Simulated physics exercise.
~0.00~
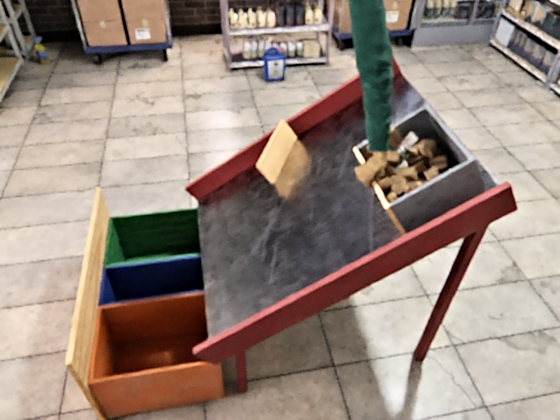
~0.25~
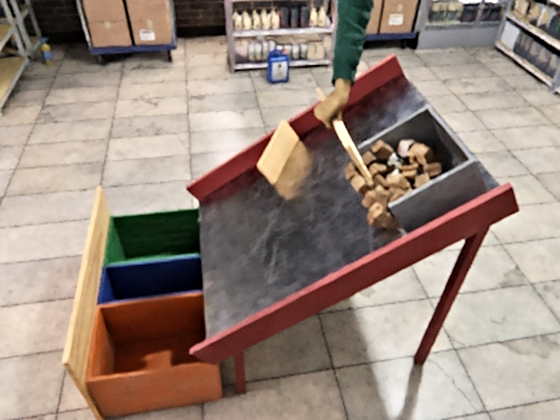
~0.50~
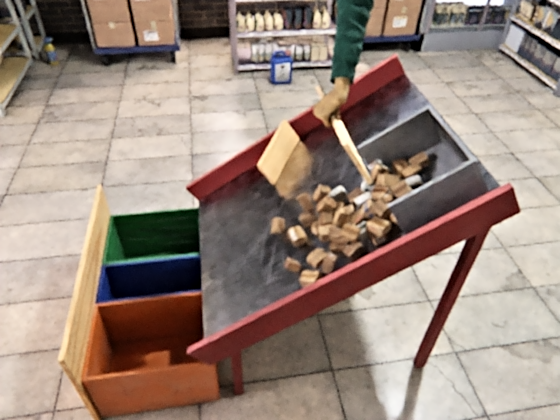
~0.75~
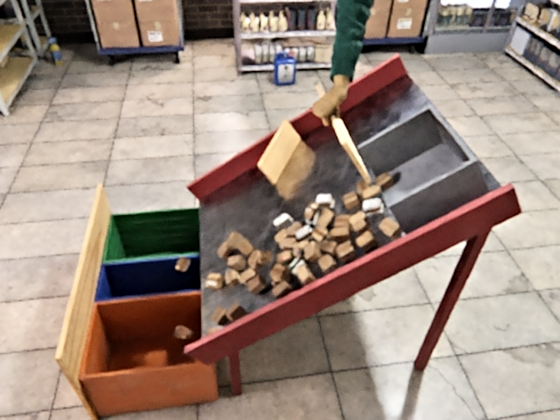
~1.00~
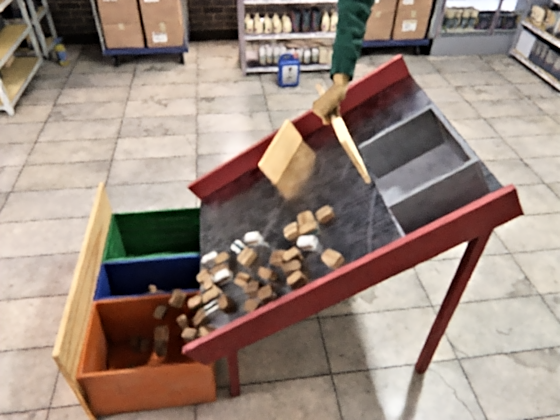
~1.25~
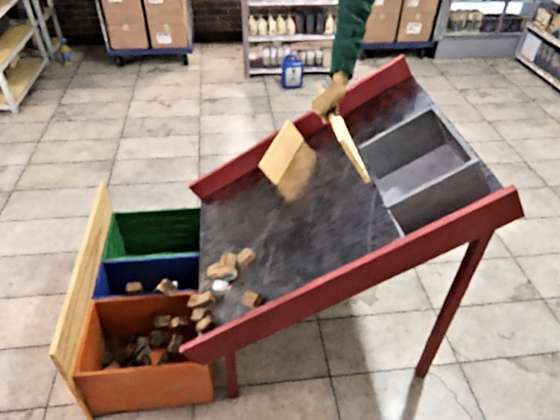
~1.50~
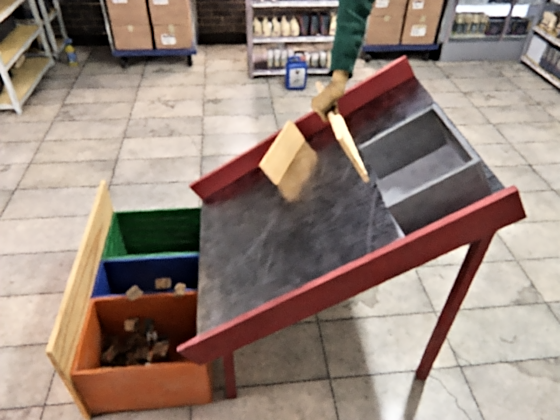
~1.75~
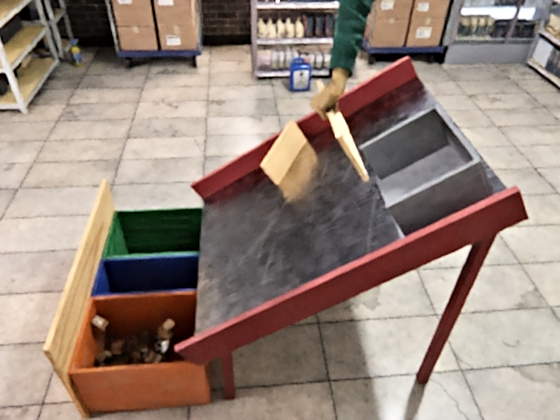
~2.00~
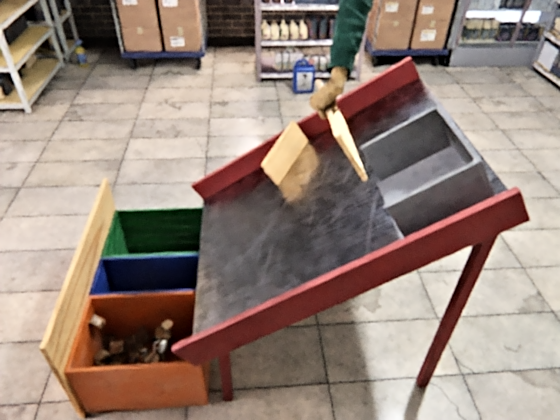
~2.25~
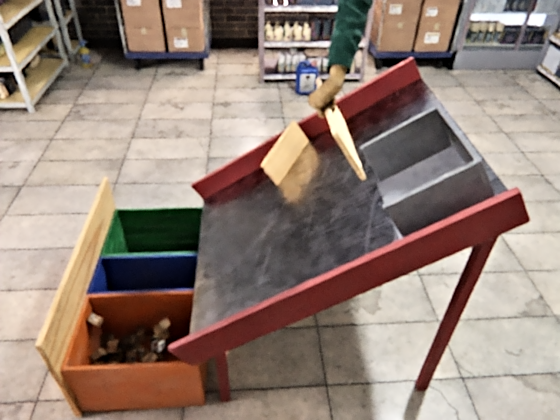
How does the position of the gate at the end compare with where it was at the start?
At the start the gate was down at the mouth of the grey pen, but by the end it was held higher and further left, clear of the pen and near the far red rail.
